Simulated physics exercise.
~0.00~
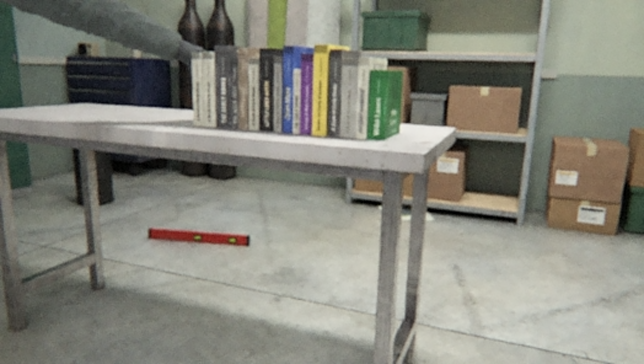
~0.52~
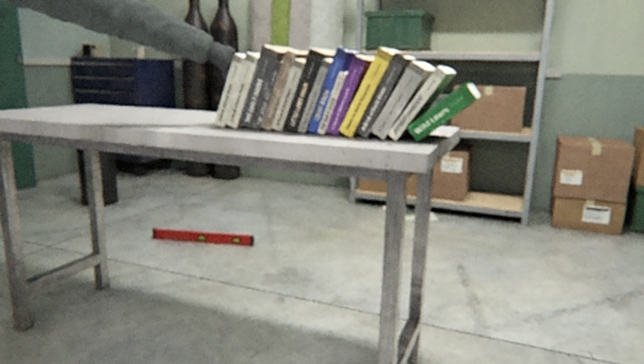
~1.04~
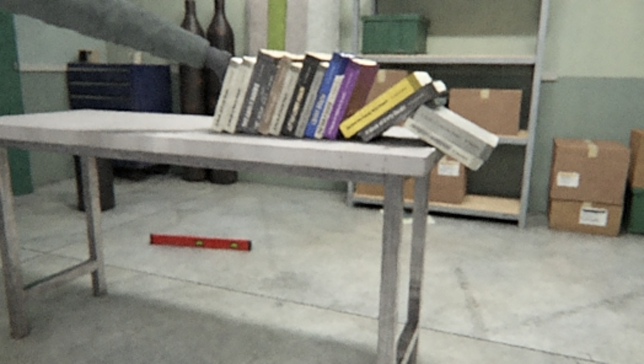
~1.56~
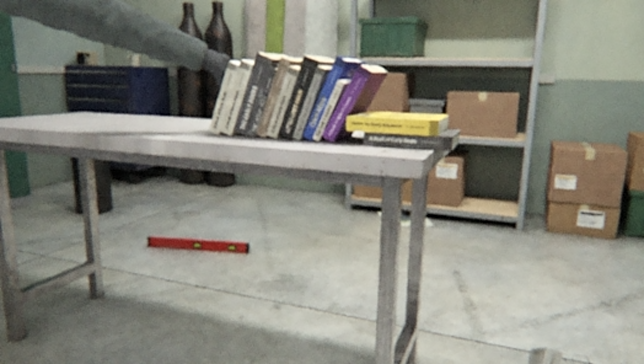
A row of upright books on a table tipped over to the right as a grey arm pushed from the left, and the green book and others dropped off the end, leaving the yellow one lying flat near the edge and the purple one leaning.
